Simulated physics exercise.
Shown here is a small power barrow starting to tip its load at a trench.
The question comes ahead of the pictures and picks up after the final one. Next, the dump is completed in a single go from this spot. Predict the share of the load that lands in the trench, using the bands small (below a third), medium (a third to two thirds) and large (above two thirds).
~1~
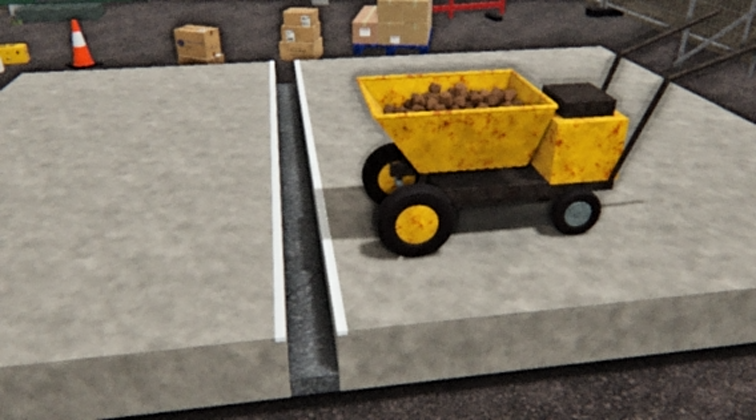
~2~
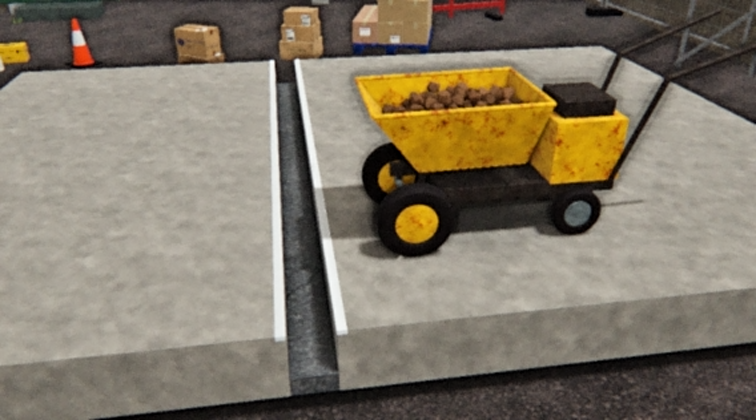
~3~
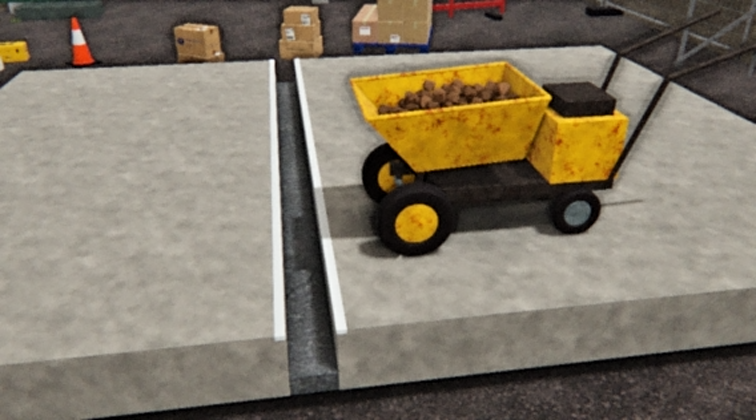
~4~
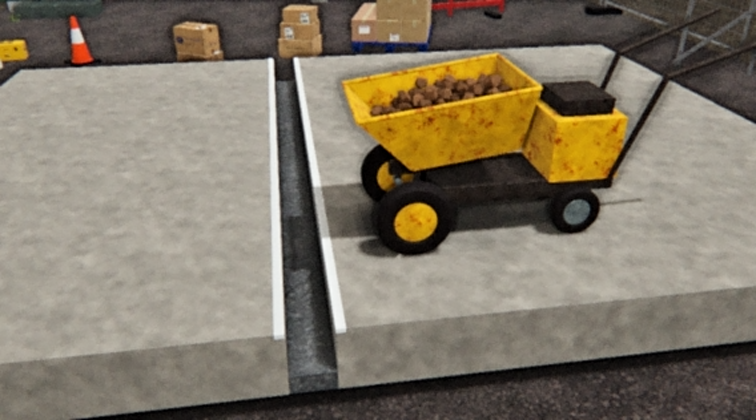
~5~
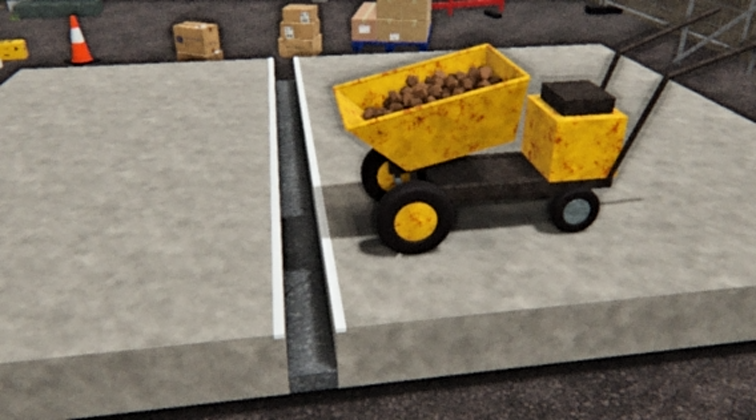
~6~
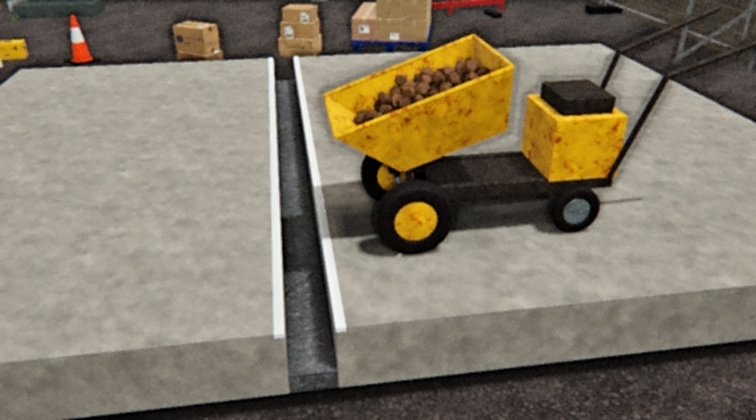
Small.
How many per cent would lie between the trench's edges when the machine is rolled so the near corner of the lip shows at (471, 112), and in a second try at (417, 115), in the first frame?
Some 30 in a hundred, then some 70 in a hundred.
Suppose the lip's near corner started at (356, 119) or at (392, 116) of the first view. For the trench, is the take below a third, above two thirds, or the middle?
At the first place under a third, at the second in the middle band.
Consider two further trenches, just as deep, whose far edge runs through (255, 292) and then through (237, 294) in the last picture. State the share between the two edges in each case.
First try: About 70 %; second try: About 90 %.
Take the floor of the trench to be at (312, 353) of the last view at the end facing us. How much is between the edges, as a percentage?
It comes out near 20 percent.
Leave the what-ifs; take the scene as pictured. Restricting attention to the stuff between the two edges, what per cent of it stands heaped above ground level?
I'd say around 5 percent.
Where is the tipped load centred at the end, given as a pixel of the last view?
I'd put the middle somewhere around (253, 227).
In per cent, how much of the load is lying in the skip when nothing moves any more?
Share in the skip: Around 20 %.
Soon after the last picture, skip tipped steeply; all in the skip.
A little later, skip tipped right over; about two thirds in the skip; a stray few in or heaped over the trench; about a quarter beyond it; a stray few falling.
Later still, skip tipped right over; about a quarter in the skip; a small part in or heaped over the trench; about half beyond it.
By the end, skip tipped right over; about a quarter in the skip; about a quarter in or heaped over the trench; about half beyond it.
